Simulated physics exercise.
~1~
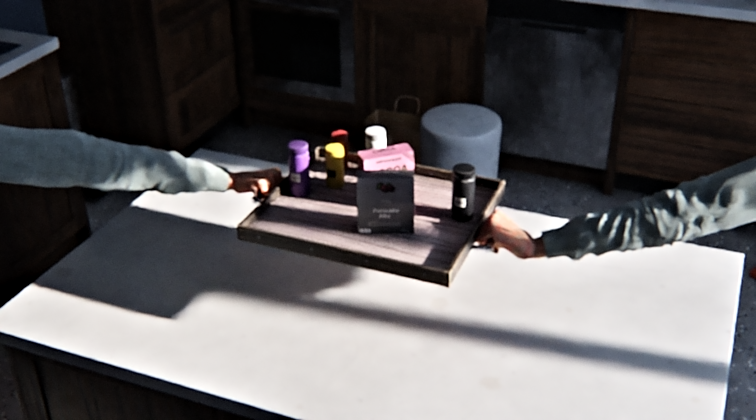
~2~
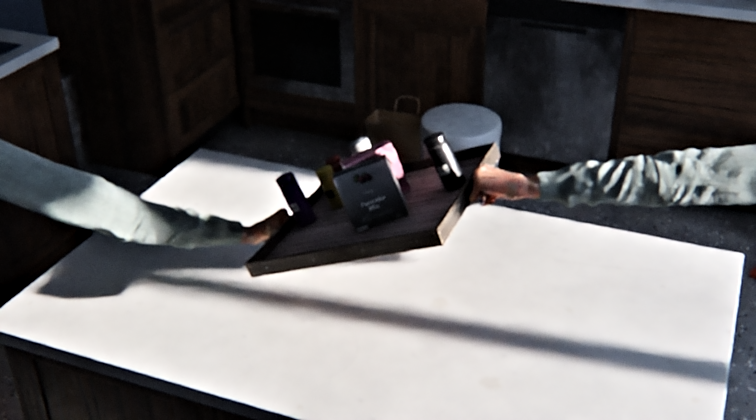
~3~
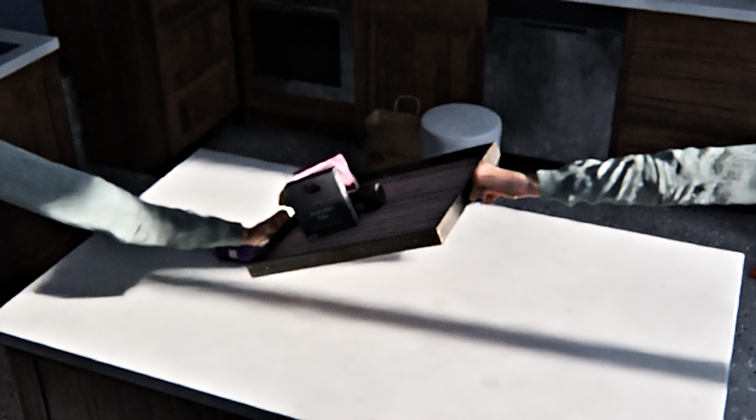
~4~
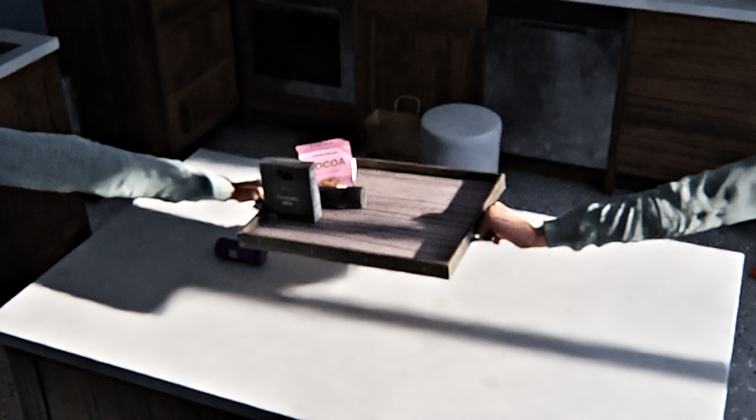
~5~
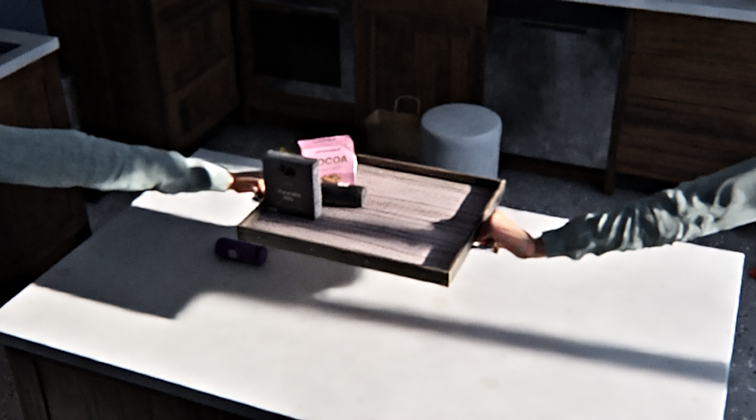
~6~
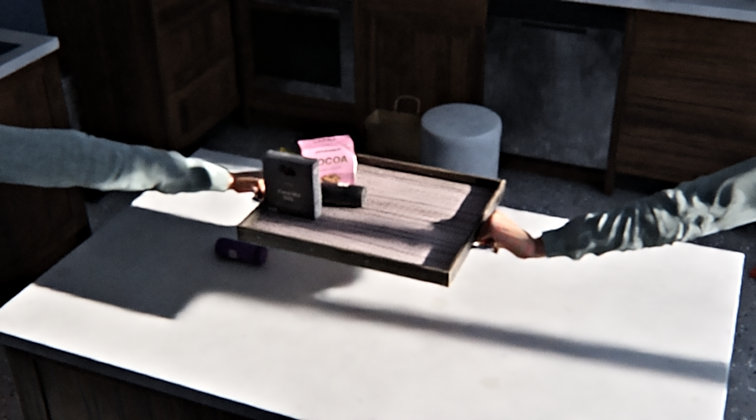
In a kitchen, two hands tip a tray left, toppling shakers before leveling it again.
